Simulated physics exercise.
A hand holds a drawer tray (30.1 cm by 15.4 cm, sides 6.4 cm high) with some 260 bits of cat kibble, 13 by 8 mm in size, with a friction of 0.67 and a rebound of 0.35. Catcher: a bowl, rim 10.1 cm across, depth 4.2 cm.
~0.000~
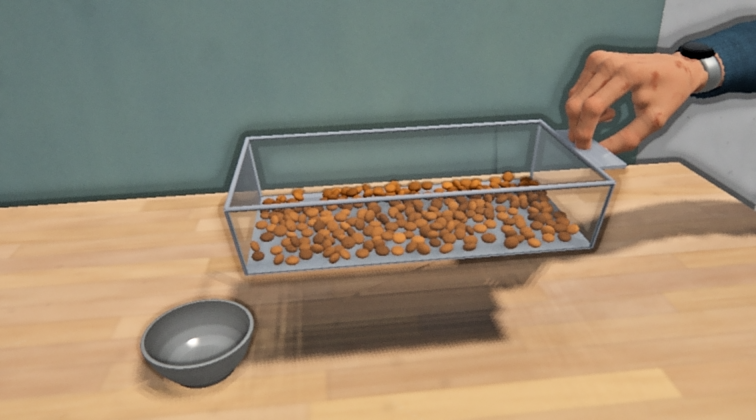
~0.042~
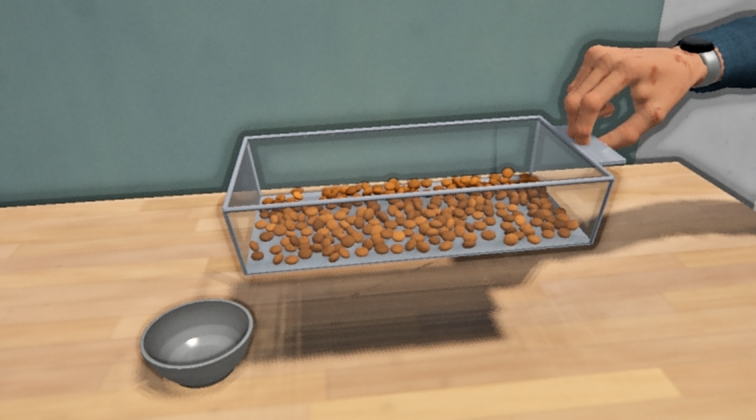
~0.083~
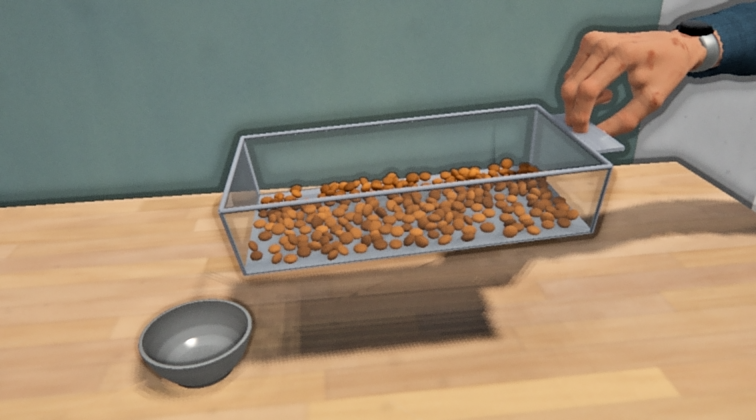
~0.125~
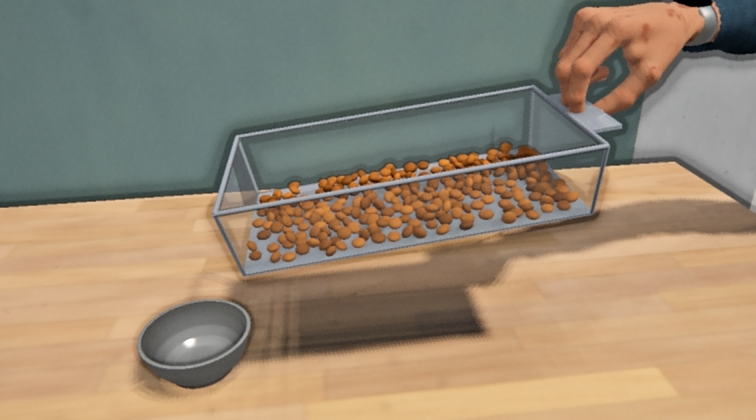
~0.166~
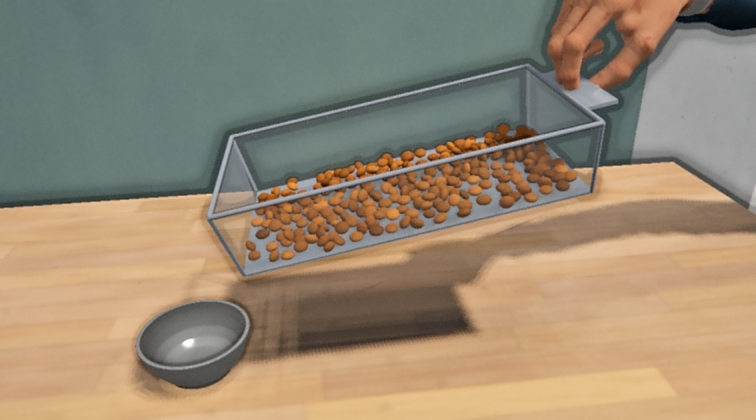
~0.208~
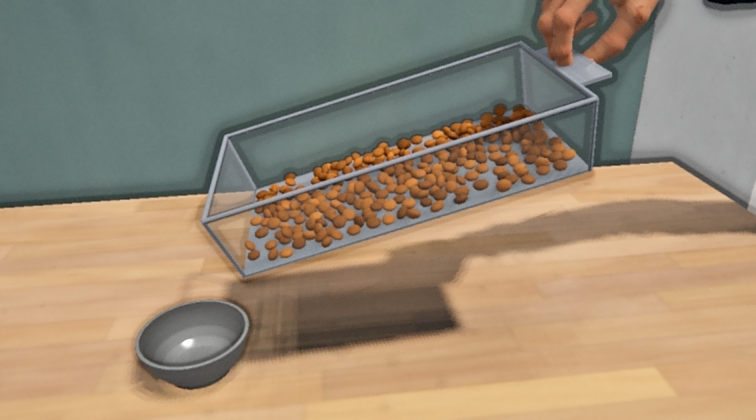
Above a wooden tabletop, a hand raises the right side of a clear tray of kibble.
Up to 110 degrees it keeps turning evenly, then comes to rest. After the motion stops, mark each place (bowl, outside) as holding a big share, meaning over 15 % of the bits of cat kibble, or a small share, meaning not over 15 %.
Bowl: Big share; outside everything: Big share.
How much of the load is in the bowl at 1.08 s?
Some 10 per cent.
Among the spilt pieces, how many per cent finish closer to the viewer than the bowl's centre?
Close to 90 per cent of the spill.
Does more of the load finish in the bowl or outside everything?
The larger share is outside everything.
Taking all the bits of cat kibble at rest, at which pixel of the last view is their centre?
(170, 389), approximately.
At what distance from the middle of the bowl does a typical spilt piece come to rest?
12 cm.
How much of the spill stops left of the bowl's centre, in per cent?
About 80%.
After 0.54 s, tilt 50 degrees; drawer tray 100 %; middle of all pieces near (329, 126).
Then, at 0.82 s, tilt 79 degrees; drawer tray 90 %, in the air 10 %; middle of all pieces near (213, 219).
After 1.08 s, tilt 106 degrees; drawer tray 60 %, outside 25 %, bowl 10 %, in the air 5 %; middle of all pieces near (171, 294).
After 1.33 s, tilt 110 degrees; drawer tray 20 %, outside 40 %, bowl 25 %, in the air 15 %; middle of all pieces near (147, 350).
At rest (2.6 s), drawer tray 0 %, outside 55 %, bowl 40 %.
